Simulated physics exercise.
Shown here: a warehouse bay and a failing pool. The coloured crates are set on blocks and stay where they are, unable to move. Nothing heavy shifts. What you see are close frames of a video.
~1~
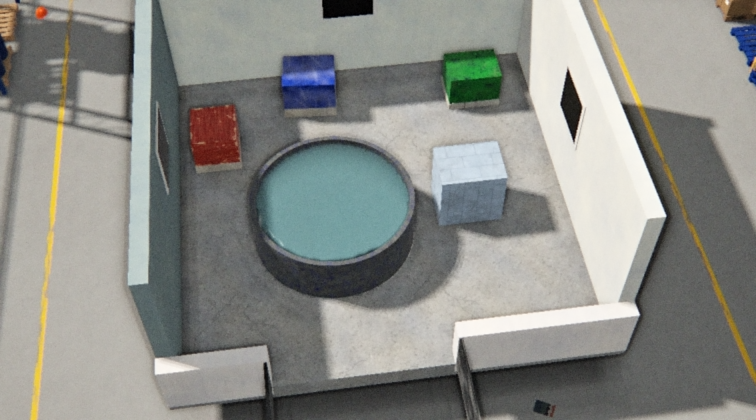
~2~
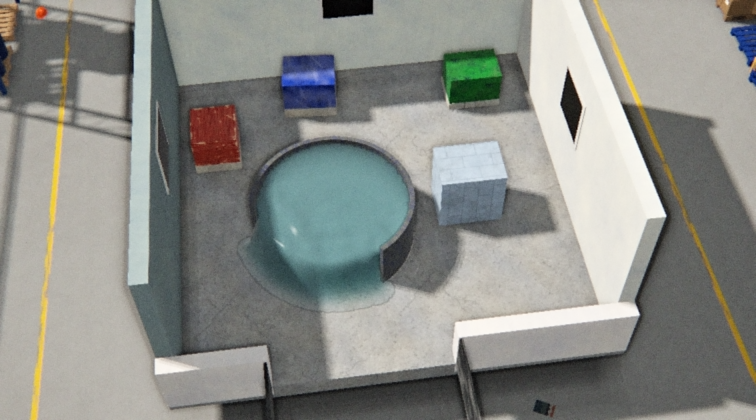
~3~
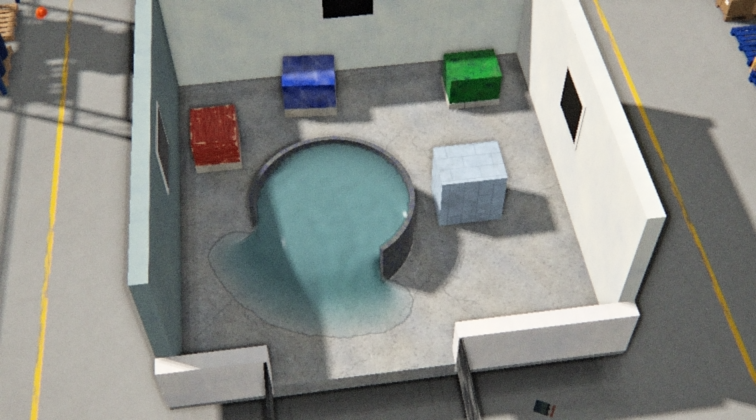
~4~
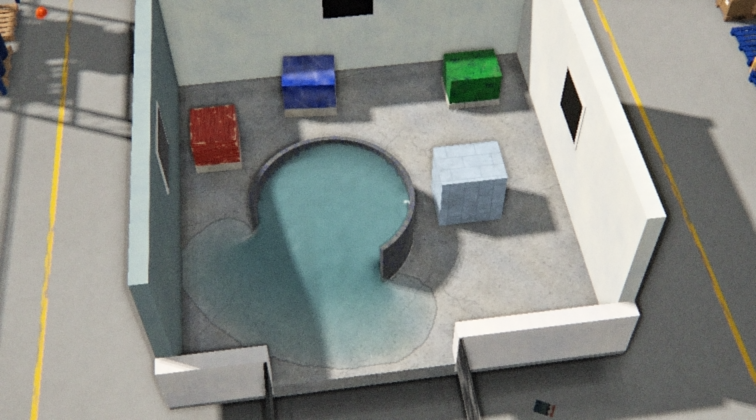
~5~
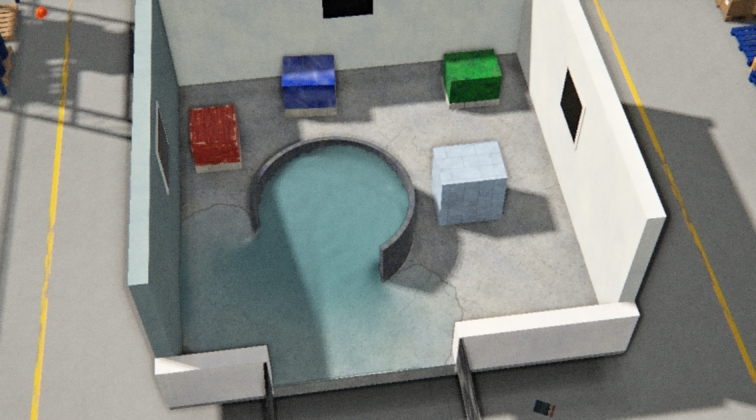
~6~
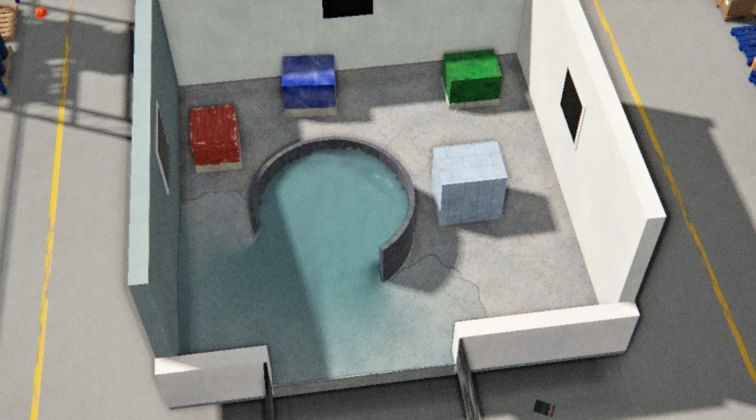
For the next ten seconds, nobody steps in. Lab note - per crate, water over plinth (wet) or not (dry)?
Green crate: Dry; blue crate: Dry; red crate: Wet.
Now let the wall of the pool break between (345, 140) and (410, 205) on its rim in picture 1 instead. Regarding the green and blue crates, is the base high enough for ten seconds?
Note: Green one is overtopped; blue one is overtopped.
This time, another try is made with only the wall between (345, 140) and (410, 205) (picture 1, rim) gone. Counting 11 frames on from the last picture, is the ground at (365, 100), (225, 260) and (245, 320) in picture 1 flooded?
Going through them in turn: Reached by the flood, then still unsoaked, then still unsoaked.
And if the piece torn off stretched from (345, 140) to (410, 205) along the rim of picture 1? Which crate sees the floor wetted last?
My pick is the one in red.
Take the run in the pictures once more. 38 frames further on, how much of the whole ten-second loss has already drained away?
Close to 90 per cent.
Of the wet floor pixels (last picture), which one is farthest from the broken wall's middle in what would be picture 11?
My pick would be pixel (595, 331).
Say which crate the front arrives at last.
Last of all: The green-painted one.
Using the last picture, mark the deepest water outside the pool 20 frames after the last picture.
Somewhere around pixel (214, 174).
A moment on, water covers 30 % of the floor; the green crate not reached, the blue crate not reached, the red crate water round its plinth.
Next, water covers 35 % of the floor; the green crate not reached, the blue crate not reached, the red crate water round its plinth.
Then, water covers 40 % of the floor; the green crate not reached, the blue crate water round its plinth, the red crate water round its plinth.
Later, water covers 75 % of the floor; the green crate water round its plinth, the blue crate water round its plinth, the red crate water round its plinth.
In the end, water covers 95 % of the floor; the green crate stayed above the water, the blue crate stayed above the water, the red crate was topped.
